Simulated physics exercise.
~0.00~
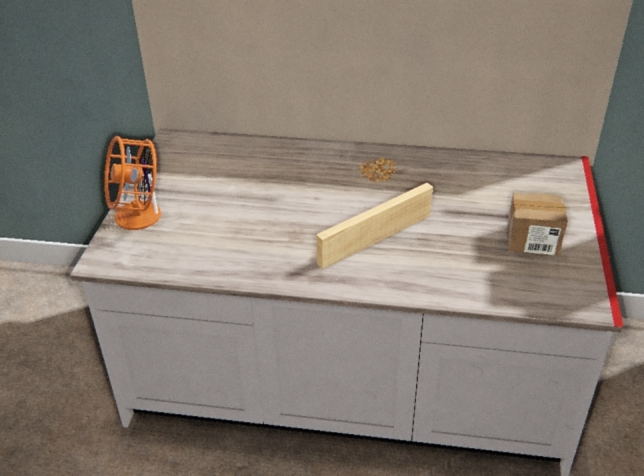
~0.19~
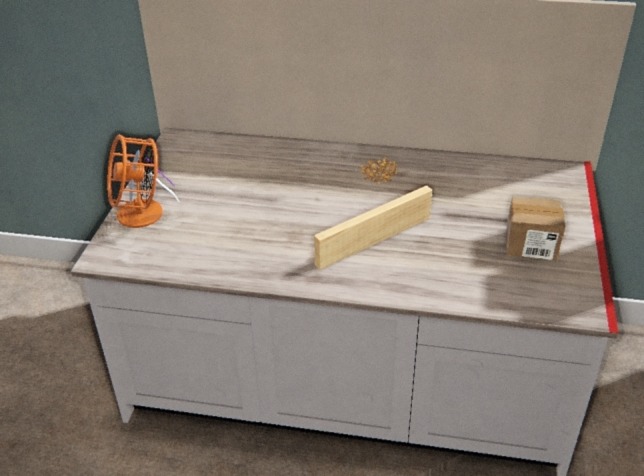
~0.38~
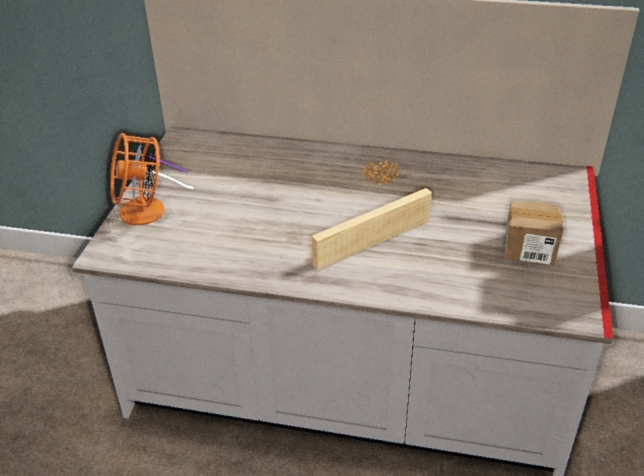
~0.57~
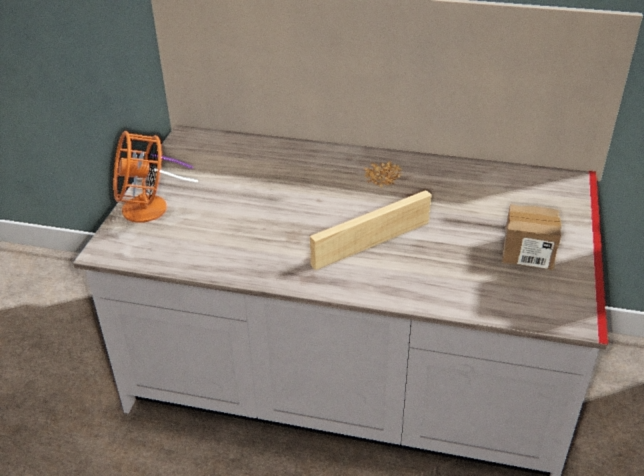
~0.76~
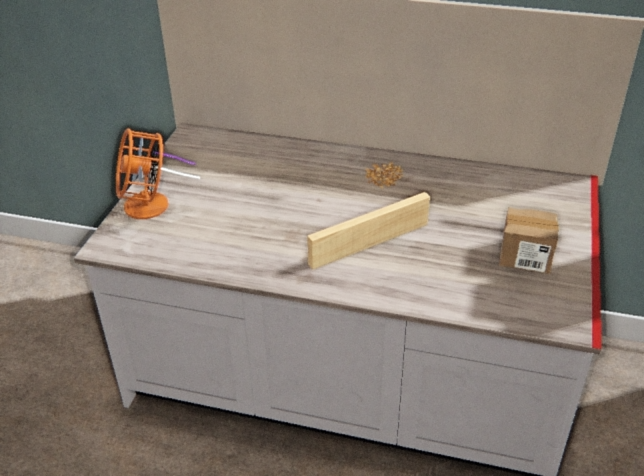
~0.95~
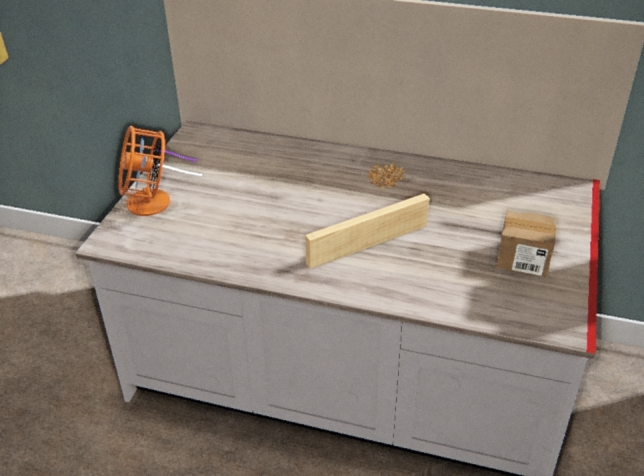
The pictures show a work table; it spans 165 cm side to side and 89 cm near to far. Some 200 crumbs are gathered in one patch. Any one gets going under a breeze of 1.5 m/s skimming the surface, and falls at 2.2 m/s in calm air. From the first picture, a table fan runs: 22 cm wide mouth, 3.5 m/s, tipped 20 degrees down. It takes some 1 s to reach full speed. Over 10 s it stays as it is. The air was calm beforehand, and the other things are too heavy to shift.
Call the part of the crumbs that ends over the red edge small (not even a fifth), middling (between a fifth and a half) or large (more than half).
Large.
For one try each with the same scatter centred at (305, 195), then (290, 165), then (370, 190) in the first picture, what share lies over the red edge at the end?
Roughly 70 %, then 100 %, then 80 %.
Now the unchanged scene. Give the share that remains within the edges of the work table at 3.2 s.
Around 0 percent remain.
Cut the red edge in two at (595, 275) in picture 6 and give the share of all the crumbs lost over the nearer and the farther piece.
0 % nearer, 100 % farther.
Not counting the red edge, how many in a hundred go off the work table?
Roughly 0 %.
After 2.0 s the count stands so, 100 % are over the red edge.
After 3.2 s the count stands so, 100 % are over the red edge.
After 5.5 s the count stands so, 100 % are over the red edge.
After 10.0 s, at the end, 100 % are over the red edge.
